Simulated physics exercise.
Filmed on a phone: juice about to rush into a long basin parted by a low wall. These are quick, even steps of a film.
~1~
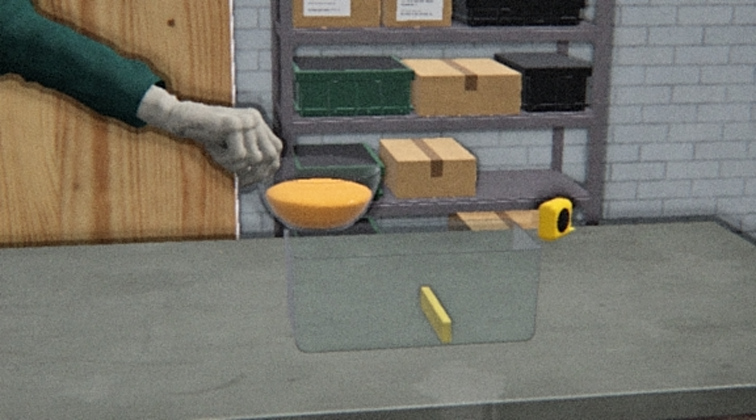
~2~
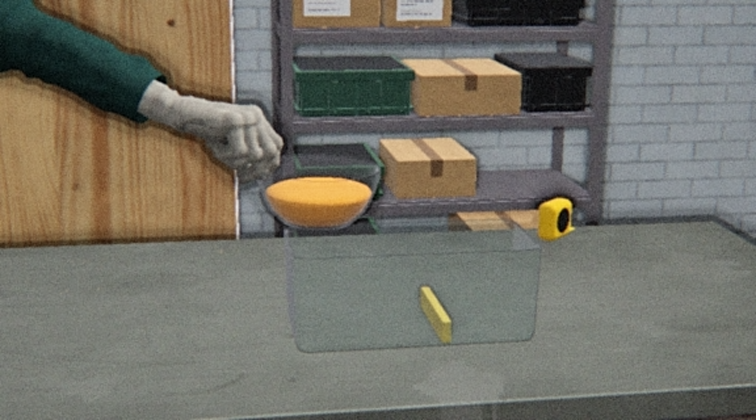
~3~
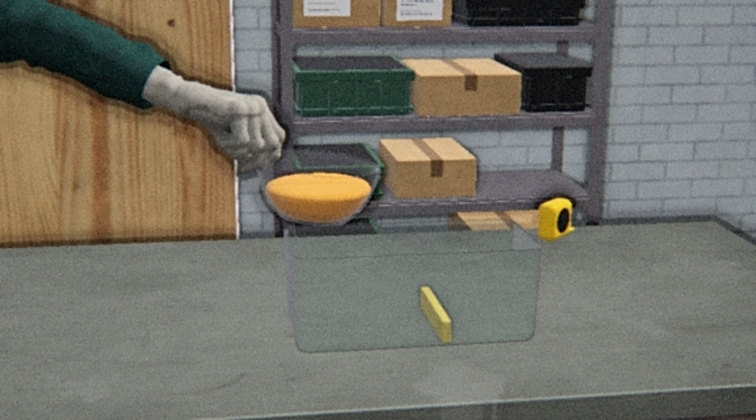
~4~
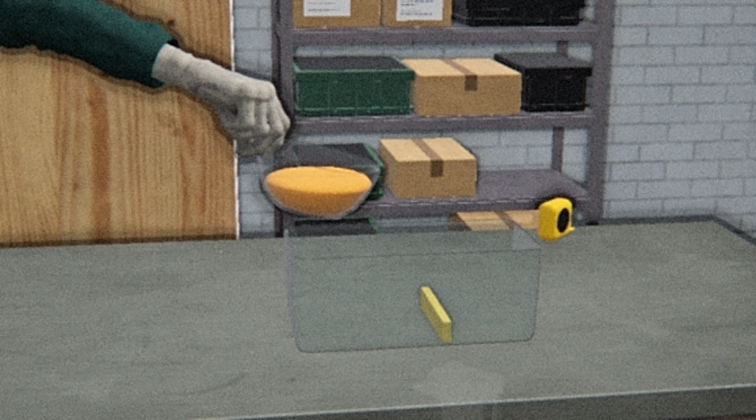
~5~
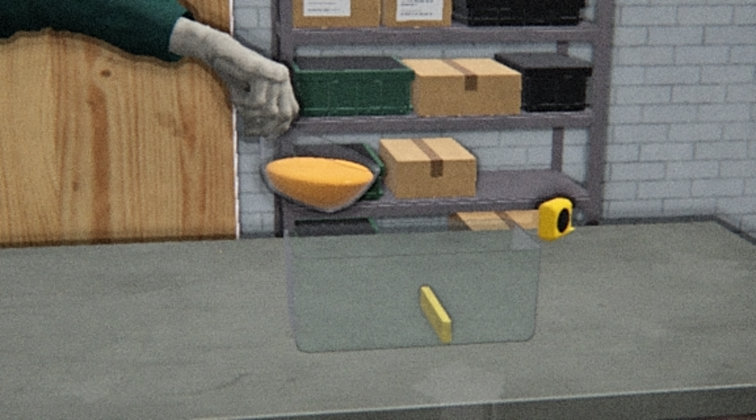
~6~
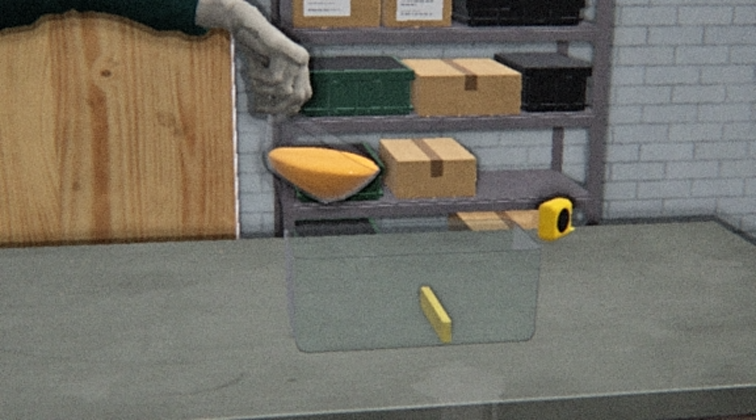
A bowl of orange juice tilts to the right as a gloved hand rises beside it.
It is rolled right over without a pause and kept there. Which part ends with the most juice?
Most lies in the right-hand part.
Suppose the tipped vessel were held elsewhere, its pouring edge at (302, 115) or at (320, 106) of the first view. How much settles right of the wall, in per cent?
About 15 and 15 per cent.
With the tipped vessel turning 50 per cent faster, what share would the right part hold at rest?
Roughly 60 in a hundred.
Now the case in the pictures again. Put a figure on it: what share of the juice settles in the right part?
Near 75 %.
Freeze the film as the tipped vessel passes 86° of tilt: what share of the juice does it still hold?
It comes to 30 per cent or so.
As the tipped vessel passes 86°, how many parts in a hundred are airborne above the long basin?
It comes to 55 per cent or so.
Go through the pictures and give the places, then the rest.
In the first frame, tilt 0°; pouring edge (379, 169); surface from (264, 192) to (371, 189); the long basin's rim runs from (289, 244) to (528, 235); the wall's top is at (435, 305).
In the second frame, tilt 1°; pouring edge (379, 169); surface from (264, 191) to (370, 187).
In the third frame, tilt 6°; pouring edge (379, 169); surface from (265, 187) to (371, 184).
In the fourth frame, tilt 13°; pouring edge (378, 169); surface from (264, 179) to (370, 177).
In the fifth frame, tilt 22°; pouring edge (378, 169); surface from (264, 167) to (373, 171).
In the sixth frame, tilt 33°; pouring edge (377, 169); surface from (267, 154) to (376, 163).
A moment on, the tilt is 86° and 29 per cent is still to pour, 8 is left of the wall and 8 right of it.
Next, the tilt is 101° and 0 per cent is still to pour, 14 is left of the wall and 78 right of it.
Then the tilt is 101° and 0 per cent is still to pour, 22 is left of the wall and 77 right of it.
Later the tilt is 101° and 0 per cent is still to pour, 23 is left of the wall and 76 right of it.
Finally, 23 per cent lies left of the wall, 76 right of it and 1 outside.
